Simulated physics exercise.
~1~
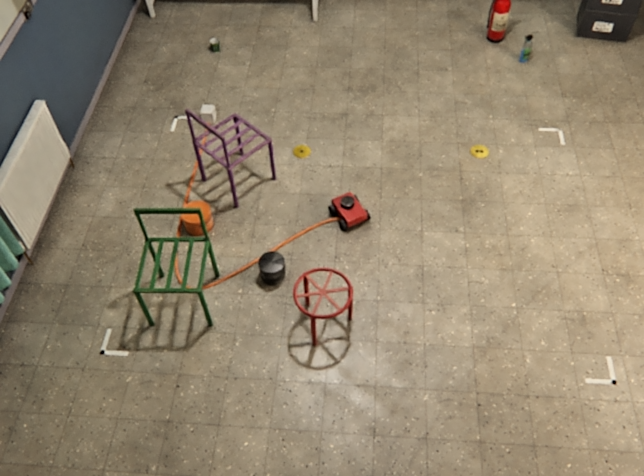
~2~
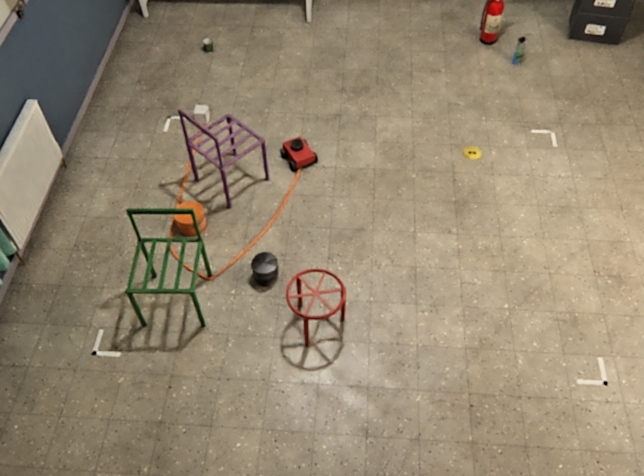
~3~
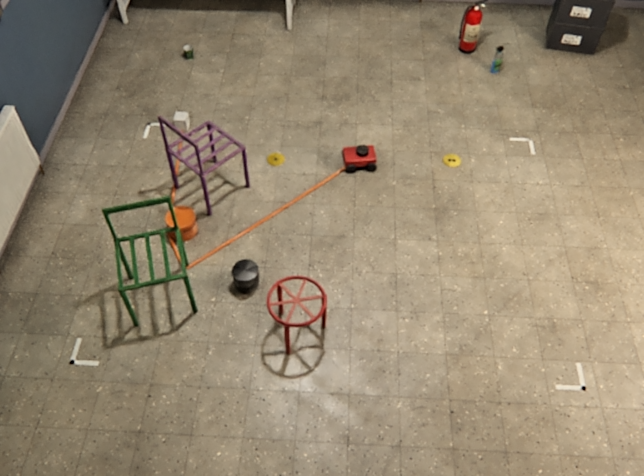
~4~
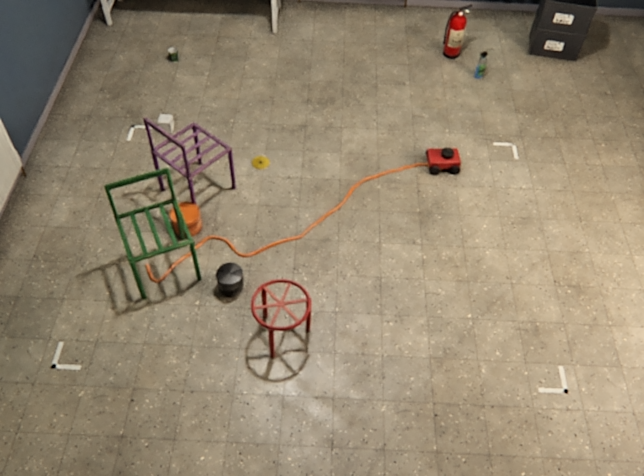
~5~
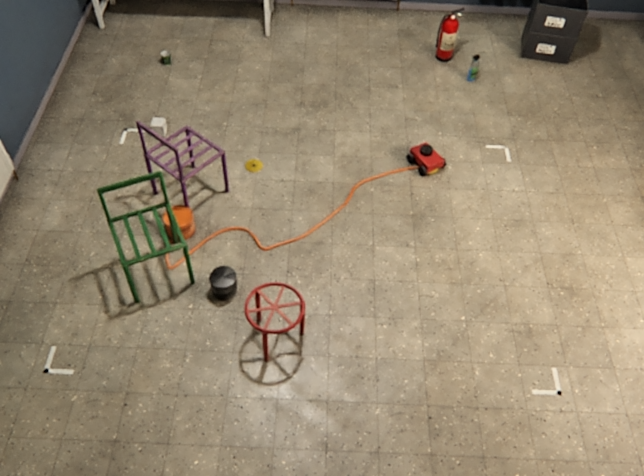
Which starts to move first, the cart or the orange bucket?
The cart starts to move first, driving to the first yellow mark. The orange bucket shifts only later, as the cart heads right and the lead pulls straight.
